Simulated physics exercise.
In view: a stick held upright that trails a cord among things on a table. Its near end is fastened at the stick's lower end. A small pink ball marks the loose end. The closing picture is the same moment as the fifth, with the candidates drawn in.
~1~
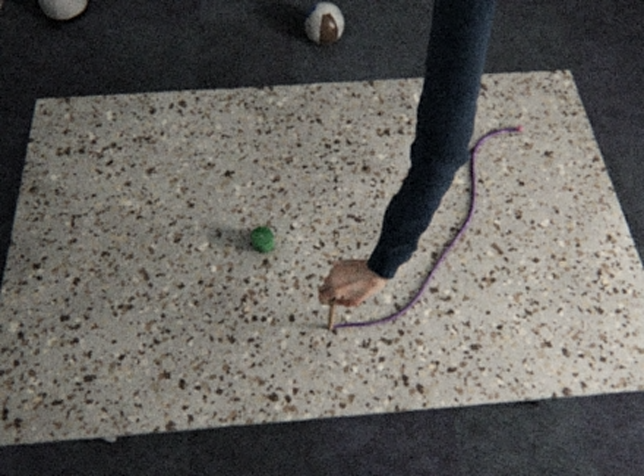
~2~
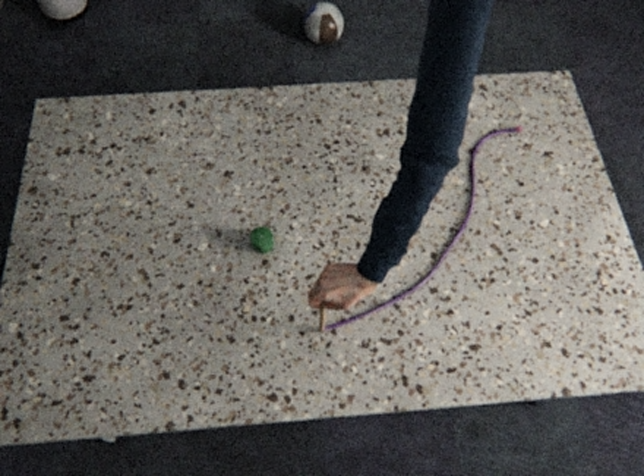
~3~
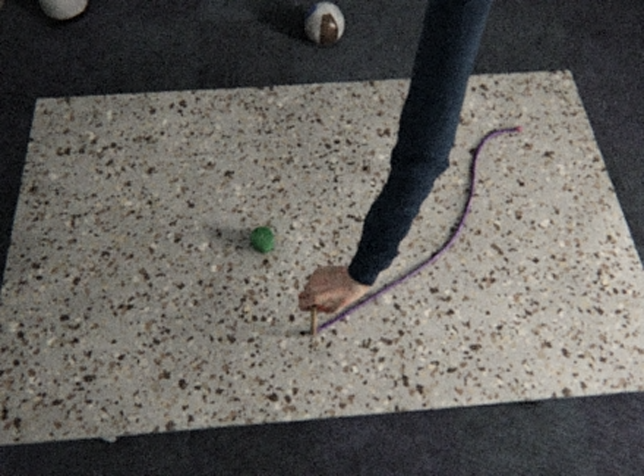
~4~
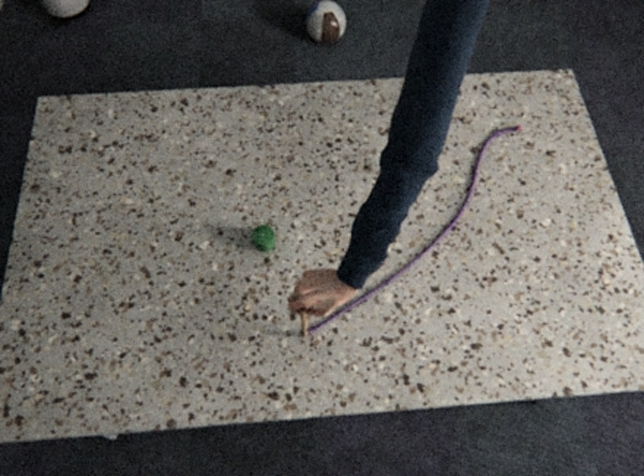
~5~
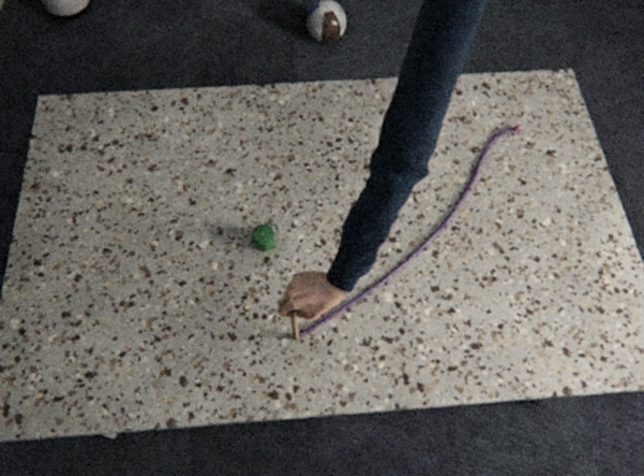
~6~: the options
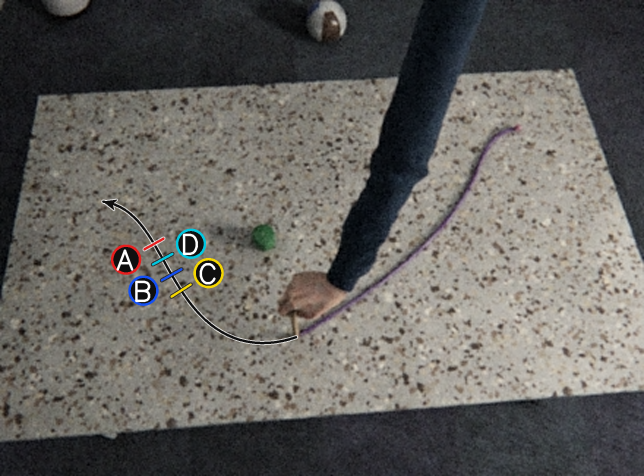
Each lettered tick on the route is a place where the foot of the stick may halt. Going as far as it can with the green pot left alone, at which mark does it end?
As far as tick A.
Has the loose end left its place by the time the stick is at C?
Yes.
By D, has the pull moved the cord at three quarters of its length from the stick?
Yes.
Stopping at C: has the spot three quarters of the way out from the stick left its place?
Yes.
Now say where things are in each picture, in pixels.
In the first frame, free end (520, 128); green pot (263, 240).
In the second frame, green pot (262, 240).
In the third frame, green pot (263, 240).
In the fourth frame, green pot (264, 238).
In the fifth frame, free end (518, 128); green pot (264, 238).
On the marked copy, A at (154, 244); B at (172, 275); C at (181, 290); D at (163, 259); the route from (296, 337) via (178, 285) to (103, 202).
Taking A. A third of the way, foot of the stick (226, 335), middle of the cord (388, 253), free end (492, 150).
Two thirds of the way, foot of the stick (181, 289), middle of the cord (358, 259), free end (478, 167).
When it is over, foot of the stick (154, 244), middle of the cord (329, 252), free end (466, 179); nothing has been touched.
As for the rest, B is safe but short; C is safe but short; D is safe but short.
